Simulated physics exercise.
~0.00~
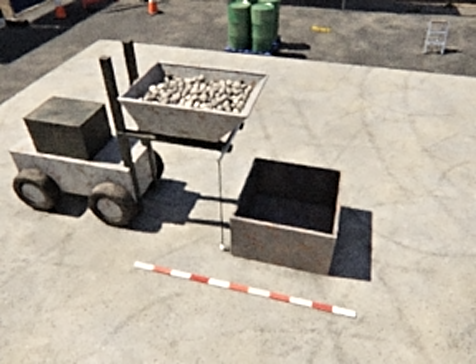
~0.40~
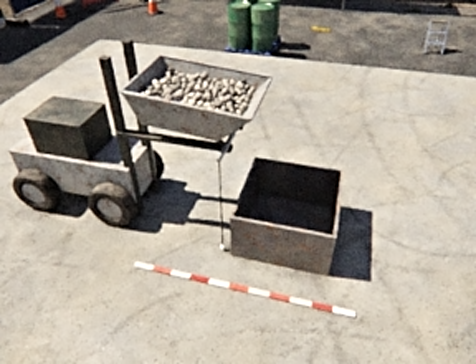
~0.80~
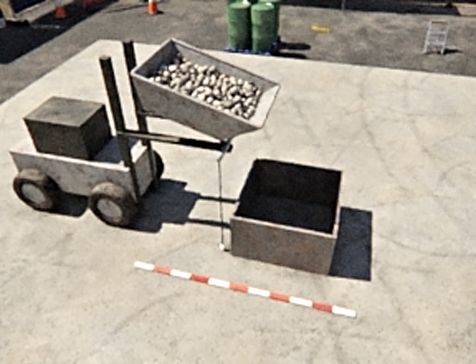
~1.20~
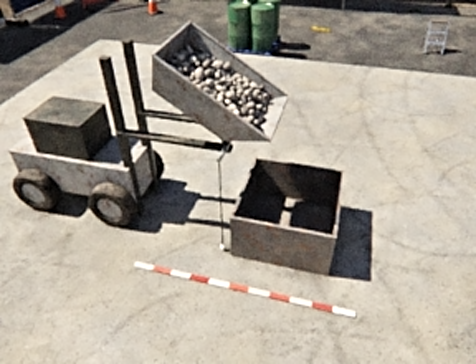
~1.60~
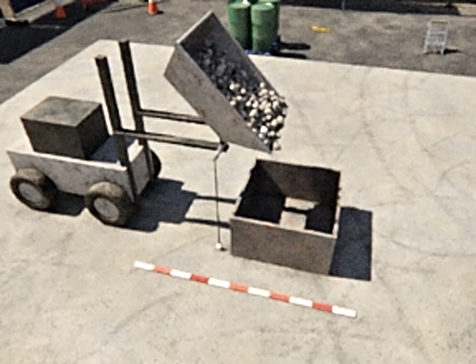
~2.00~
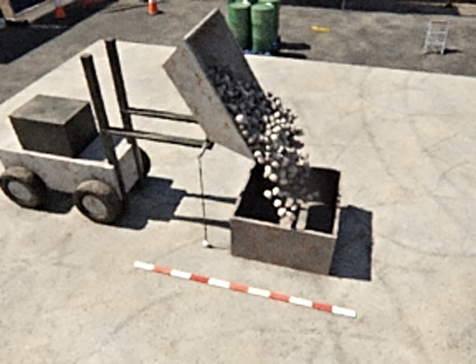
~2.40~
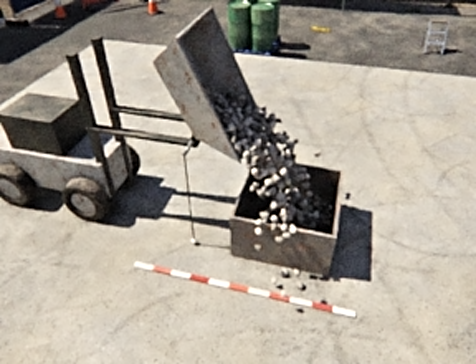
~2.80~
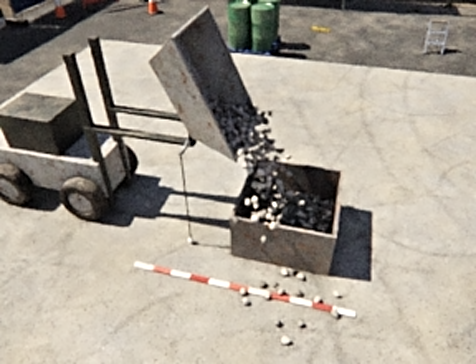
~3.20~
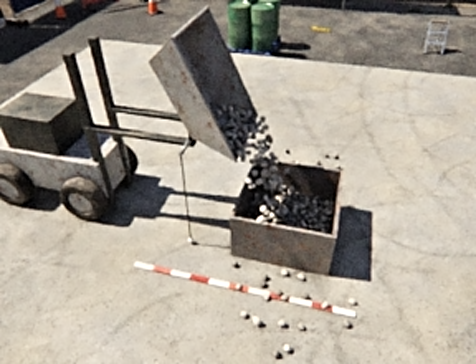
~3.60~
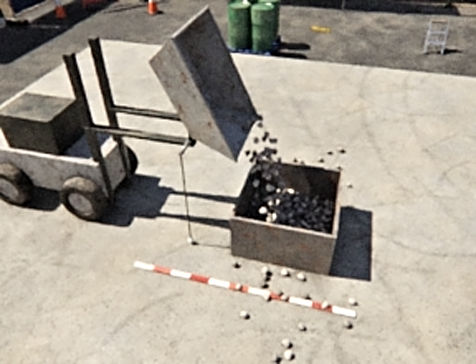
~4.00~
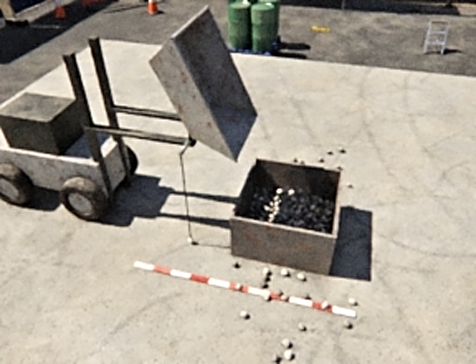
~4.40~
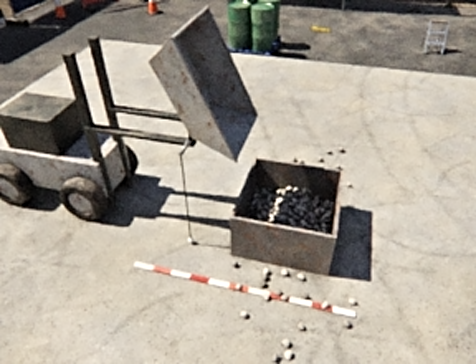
A small fork truck tipped its raised metal skip of grey stones toward an open bin, then backed away to the left as they poured out. Most landed in the bin, some scattered on the ground around it, and the skip stayed tilted and empty.
